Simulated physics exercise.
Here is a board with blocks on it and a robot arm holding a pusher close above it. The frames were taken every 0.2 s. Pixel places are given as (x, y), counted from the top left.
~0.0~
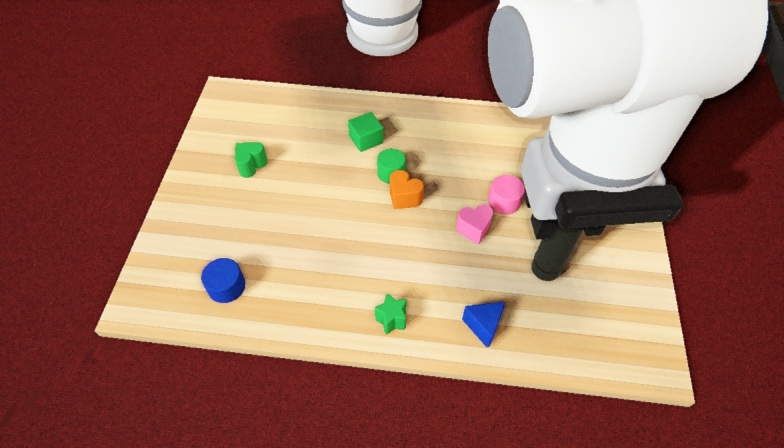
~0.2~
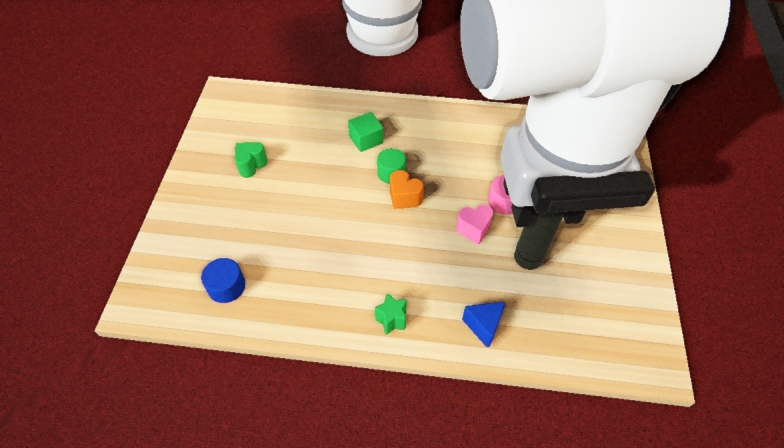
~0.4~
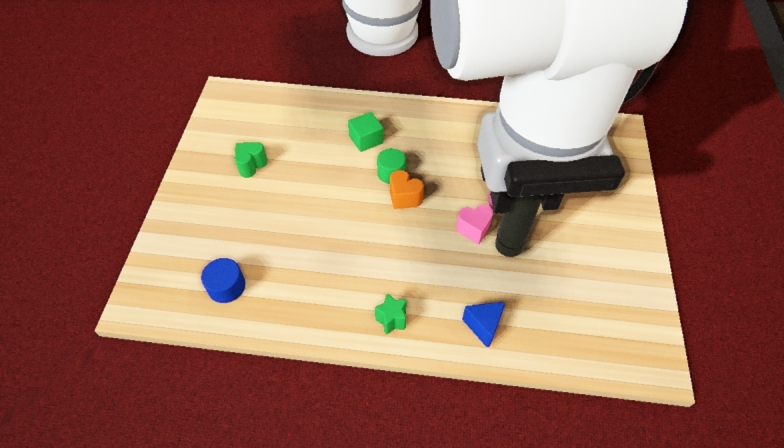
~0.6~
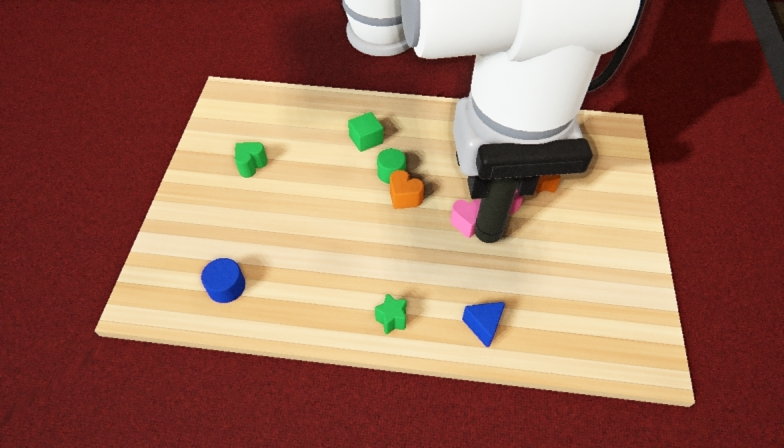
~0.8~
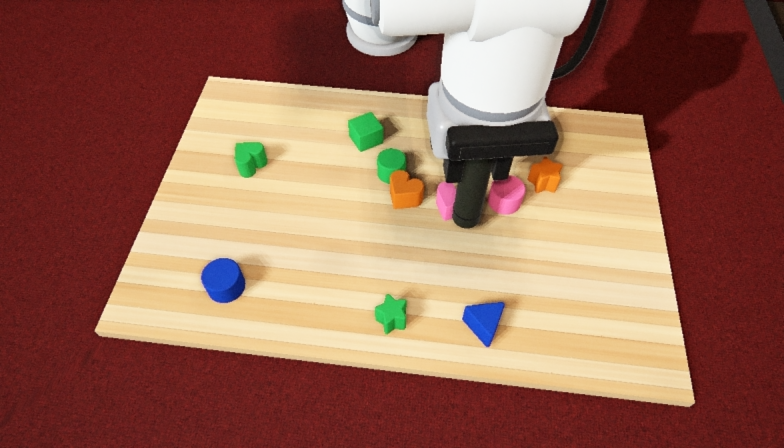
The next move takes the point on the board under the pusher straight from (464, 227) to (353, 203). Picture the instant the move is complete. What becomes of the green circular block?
The green circular block will not stay where it is.
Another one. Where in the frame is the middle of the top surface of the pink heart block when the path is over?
It is going to be at (439, 184).
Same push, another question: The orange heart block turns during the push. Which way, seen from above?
Spin direction: Clockwise.
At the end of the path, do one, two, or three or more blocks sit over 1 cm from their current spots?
Three or more.
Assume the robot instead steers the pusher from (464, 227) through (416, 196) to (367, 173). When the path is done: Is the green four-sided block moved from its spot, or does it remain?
The green four-sided block will not stay where it is.
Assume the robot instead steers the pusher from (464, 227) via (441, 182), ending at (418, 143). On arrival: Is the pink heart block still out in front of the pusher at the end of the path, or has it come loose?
In the end it is ahead.
On the path given first. One third of the way, pusher (427, 209); pink heart block (439, 184), turned 40° clockwise.
Two thirds of the way, pusher (388, 201); green circular block (385, 147); orange heart block (379, 172), turned 25° clockwise; pink heart block (439, 184), turned 40° clockwise.
At the end, pusher (352, 194); green circular block (385, 145); orange heart block (364, 165), turned 65° clockwise; pink heart block (439, 184), turned 40° clockwise; pink circular block not moved.
